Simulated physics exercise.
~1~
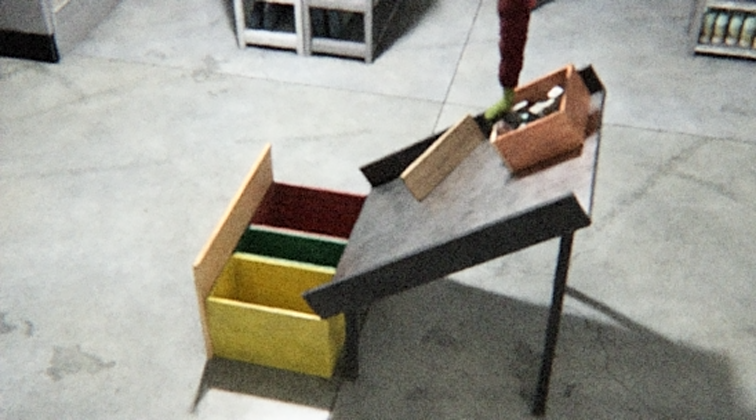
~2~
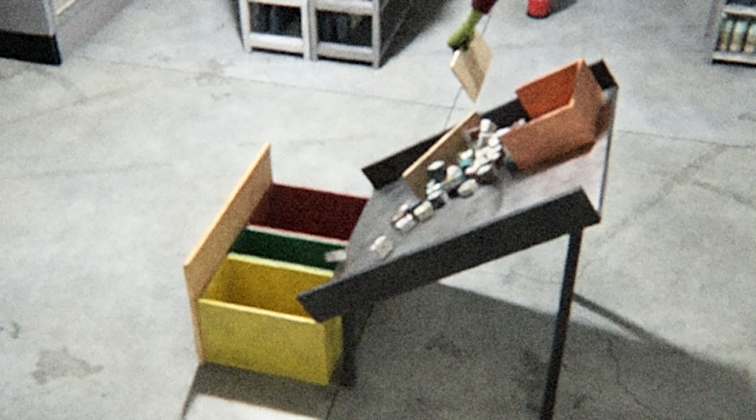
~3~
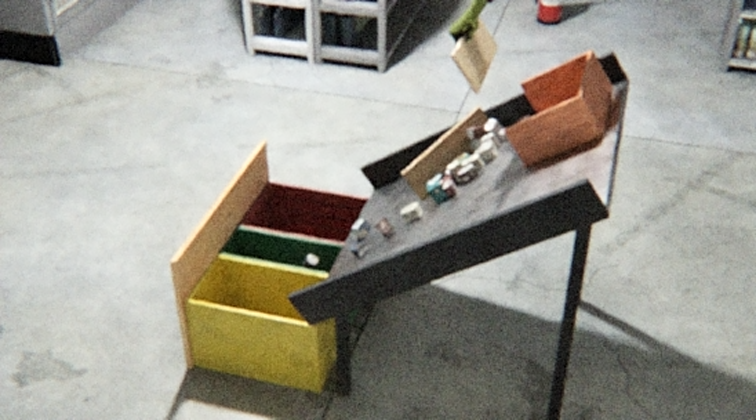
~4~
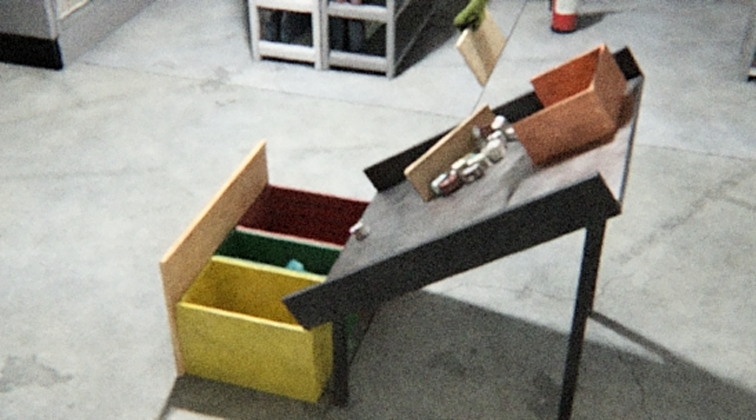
A gripping hand at the top lifts a small wooden gate off a dark, steeply tilted table, seen from above in a grey concrete-floored room with pale shelving behind. An orange open-ended box sits at the table's high right end, a light board is angled across the slope, and a red bin, a green tub and a yellow tote stand at its low left end. Small pale cartons spill from the box and tumble down past the board. Several drop off the edge, mostly toward the green tub, as the view drifts slightly sideways. Finally, a cluster remains against the board, with a straggler near the lower edge.
